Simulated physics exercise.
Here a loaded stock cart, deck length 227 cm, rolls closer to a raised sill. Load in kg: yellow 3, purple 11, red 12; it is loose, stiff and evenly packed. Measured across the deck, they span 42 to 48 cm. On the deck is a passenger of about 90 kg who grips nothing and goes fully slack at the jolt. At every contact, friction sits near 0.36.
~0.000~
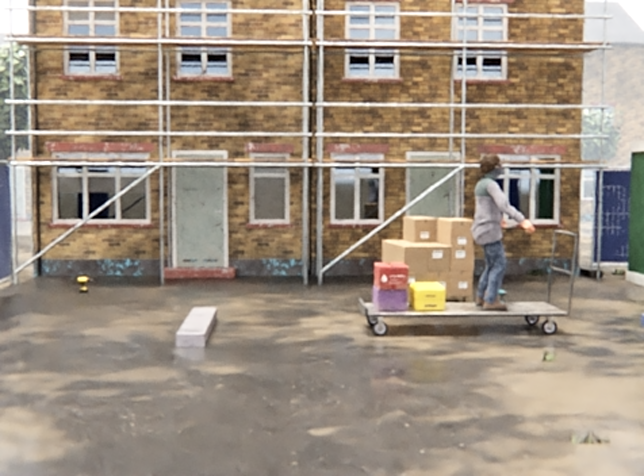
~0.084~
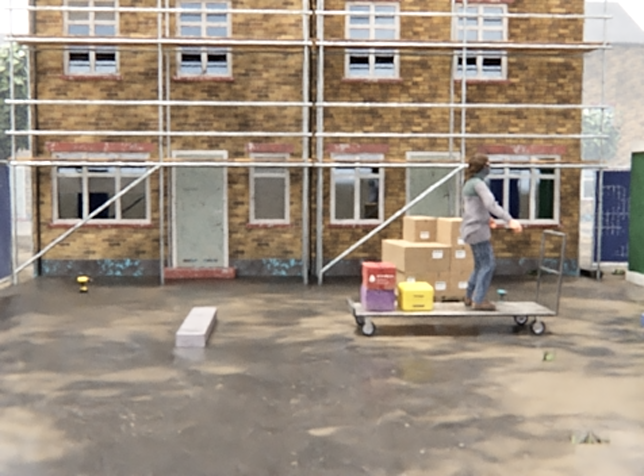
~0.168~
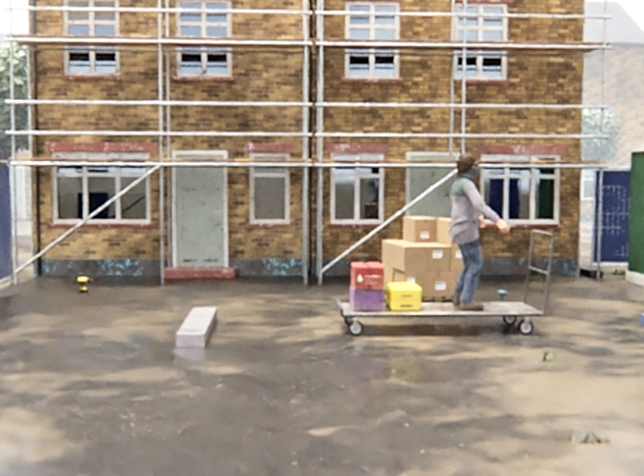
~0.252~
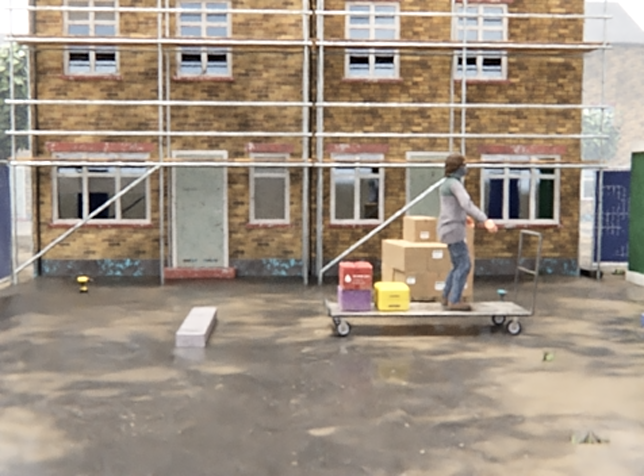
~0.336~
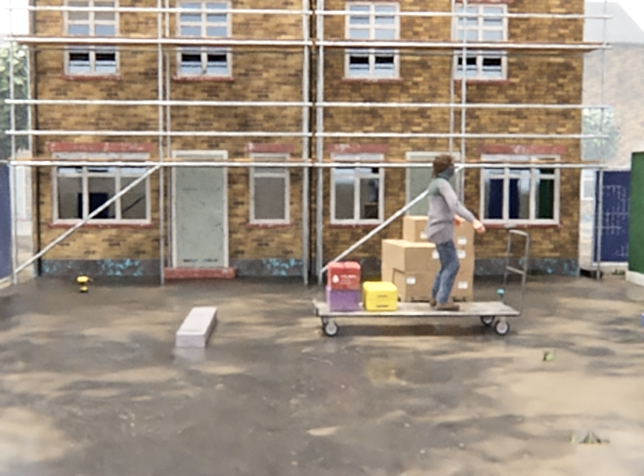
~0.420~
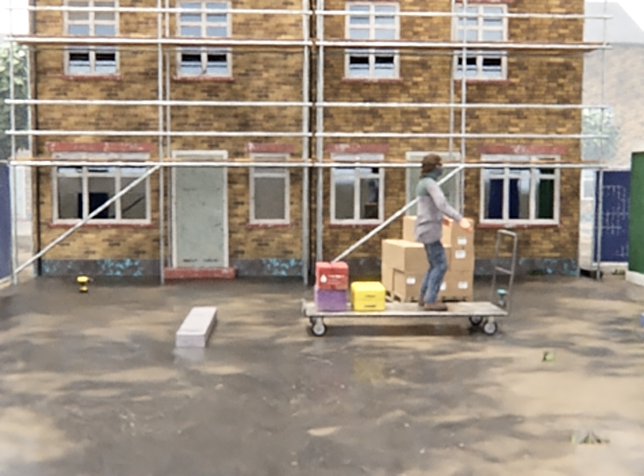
A flat cart carrying boxes and a standing person rolls left past a scaffolded brick building.
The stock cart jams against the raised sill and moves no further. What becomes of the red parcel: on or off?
In the end the red parcel goes over the front rim.
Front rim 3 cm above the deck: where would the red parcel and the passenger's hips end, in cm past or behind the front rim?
With that rim, red finishes 80 cm past and the hips stay 90 cm behind.
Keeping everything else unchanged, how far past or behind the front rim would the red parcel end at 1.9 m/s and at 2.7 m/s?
It would rest 70 cm beyond the rim first and 130 cm beyond it next.
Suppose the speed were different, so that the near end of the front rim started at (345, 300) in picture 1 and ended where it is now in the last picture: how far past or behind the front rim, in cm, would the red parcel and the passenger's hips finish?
Red 10 behind, hips 100 behind.
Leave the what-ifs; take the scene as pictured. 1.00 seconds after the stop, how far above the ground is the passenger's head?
The head is some 80 cm up from the ground.
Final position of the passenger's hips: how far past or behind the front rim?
They settle some 90 centimetres behind the rim.
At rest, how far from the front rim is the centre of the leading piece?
Close to 70 cm out past the front rim.
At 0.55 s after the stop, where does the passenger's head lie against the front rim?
Position: Approx. 80 cm behind the front rim.
The wheels strike at 1.12 s.
After 1.37 s the red parcel is 1 cm behind the rim, tilted 5°, near (204, 276) in the last picture's view.
After 1.67 s the red parcel is 24 cm past the rim, tilted 75°, near (182, 303) in the last picture's view.
After 2.12 s the red parcel is 68 cm past the rim, tilted 180°, near (143, 321) in the last picture's view.
When all is still (5.1 s), past the rim, red parcel; behind it, yellow suitcase, purple parcel and the passenger's hips.
